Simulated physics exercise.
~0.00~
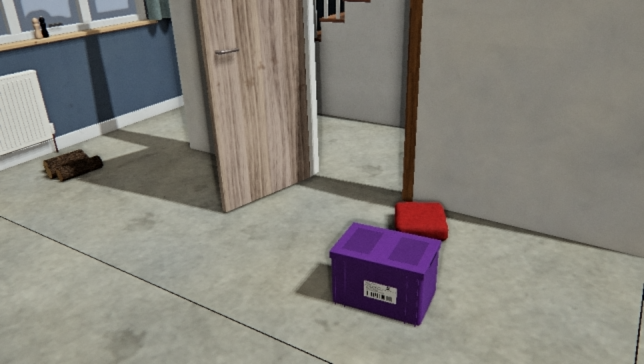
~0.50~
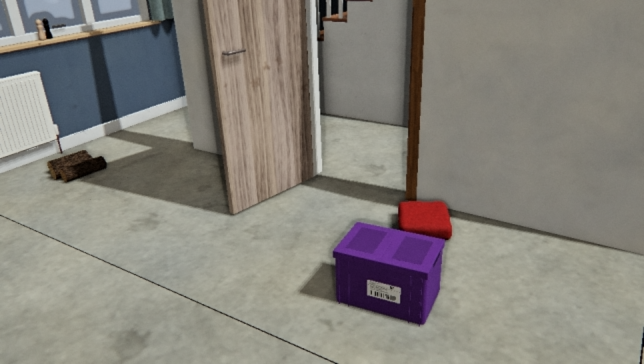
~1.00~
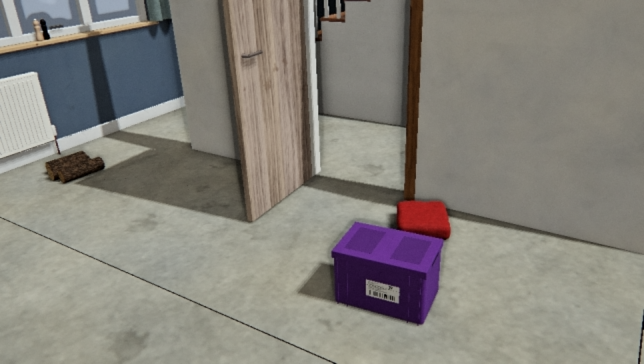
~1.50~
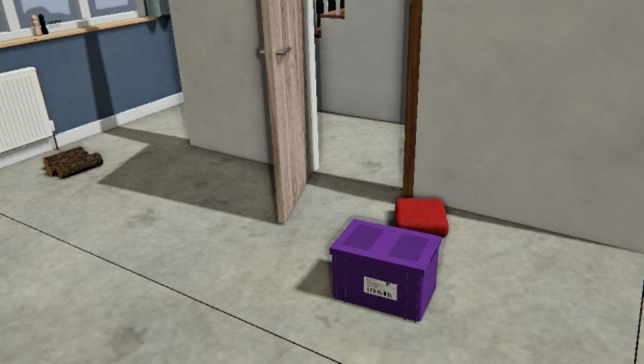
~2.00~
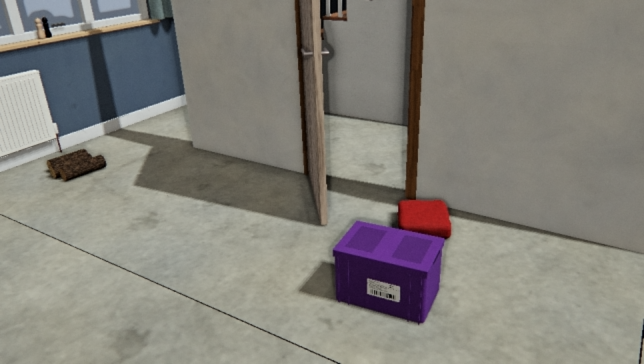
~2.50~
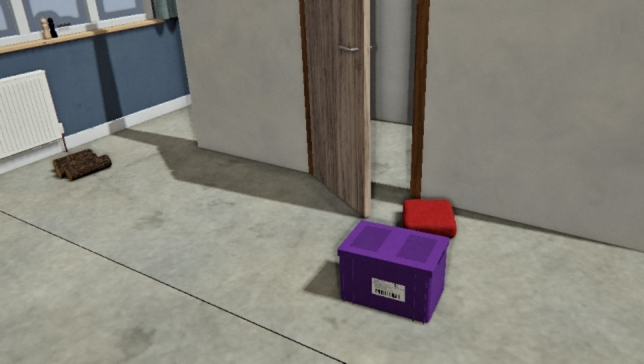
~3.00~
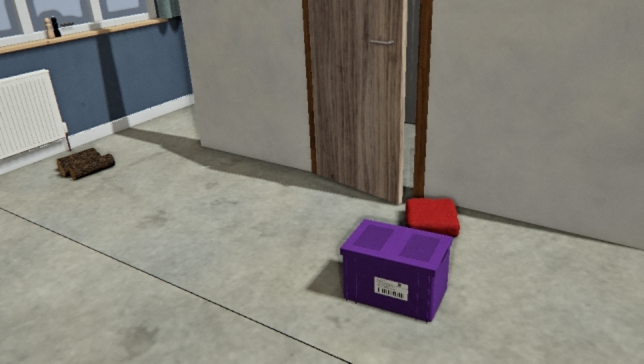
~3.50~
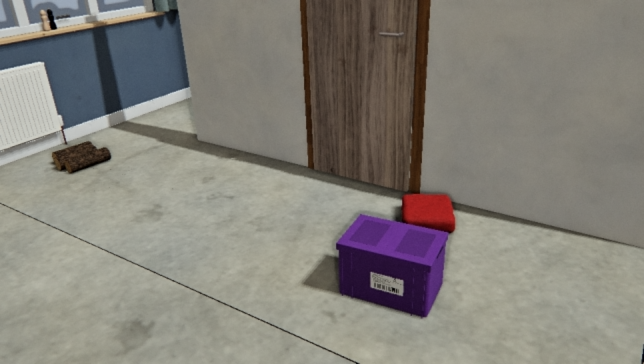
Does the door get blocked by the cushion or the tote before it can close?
No, the door swings all the way into its frame and shuts, while the red cushion and purple tote stay where they are.
